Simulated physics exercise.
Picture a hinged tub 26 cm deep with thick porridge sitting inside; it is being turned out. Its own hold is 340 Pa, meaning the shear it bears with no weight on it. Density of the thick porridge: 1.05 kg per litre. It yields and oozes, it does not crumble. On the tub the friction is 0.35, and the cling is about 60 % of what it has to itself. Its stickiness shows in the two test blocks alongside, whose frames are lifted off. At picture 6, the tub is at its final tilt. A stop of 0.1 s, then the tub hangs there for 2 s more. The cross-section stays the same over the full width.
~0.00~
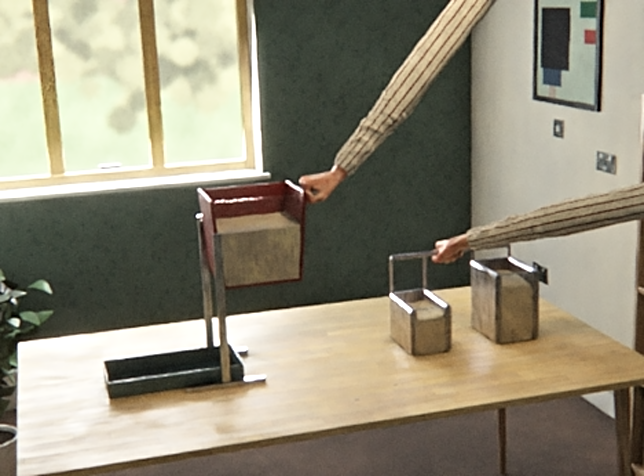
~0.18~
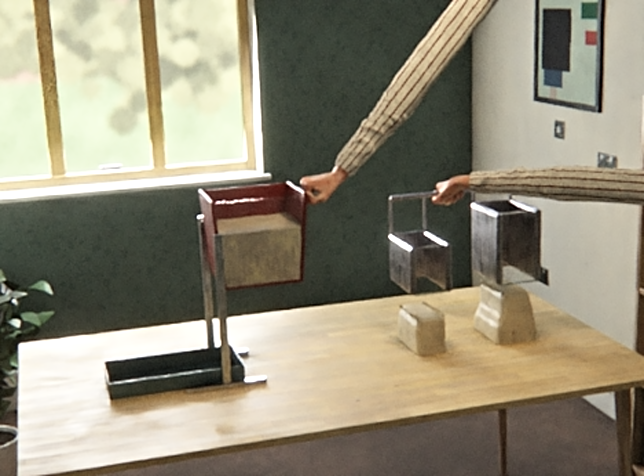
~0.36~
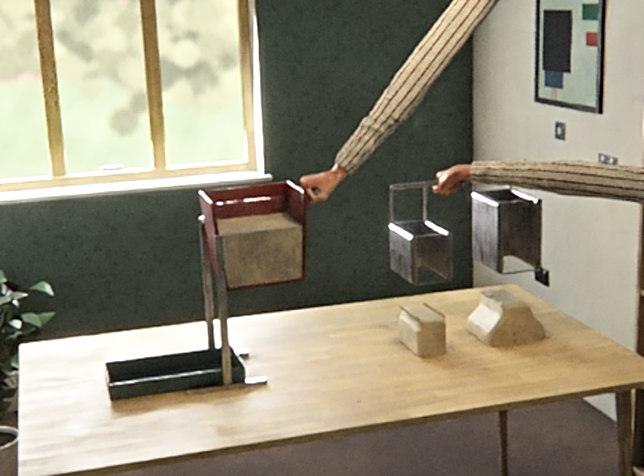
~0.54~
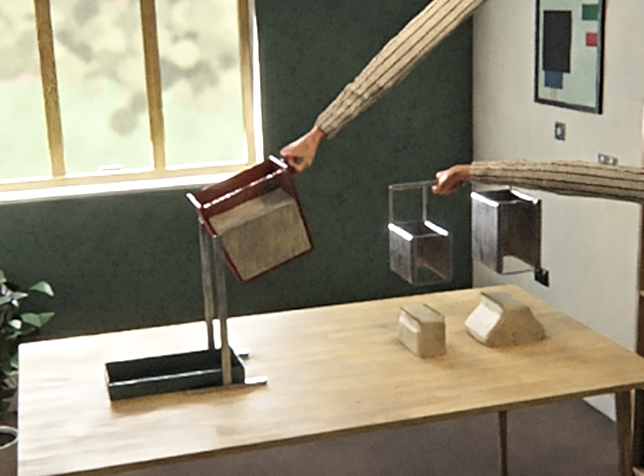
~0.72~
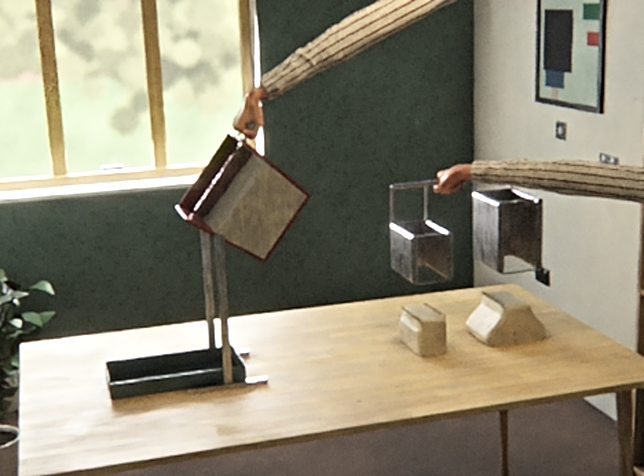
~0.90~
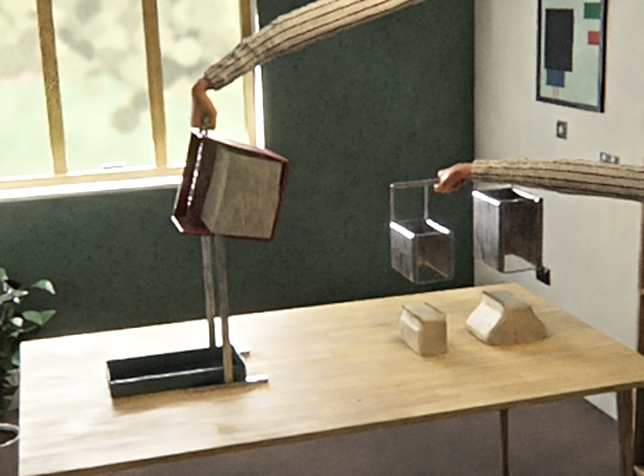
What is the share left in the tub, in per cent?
About 99 %.
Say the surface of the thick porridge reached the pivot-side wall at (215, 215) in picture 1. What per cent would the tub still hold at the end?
I'd say close to 75 % stays in the tub.
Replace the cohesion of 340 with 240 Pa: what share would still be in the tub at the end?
It would come to about 80 %.
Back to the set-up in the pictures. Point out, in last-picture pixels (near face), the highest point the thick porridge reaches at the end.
Looking at the last picture, I'd put it at about (254, 176).
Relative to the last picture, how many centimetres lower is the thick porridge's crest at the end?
7 cm or so.
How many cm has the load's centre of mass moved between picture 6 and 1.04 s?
Shift: Some 3 cm.
After 1.04 s, the tub is at 75 degrees and holds 100 %.
After 1.21 s, the tub is at 75 degrees and holds 100 %.
After 1.38 s, the tub is at 75 degrees and holds 99 %.
After 1.55 s, the tub is at 75 degrees and holds 99 %.
After 2.90 s, the tub is at 75 degrees and holds 99 %.
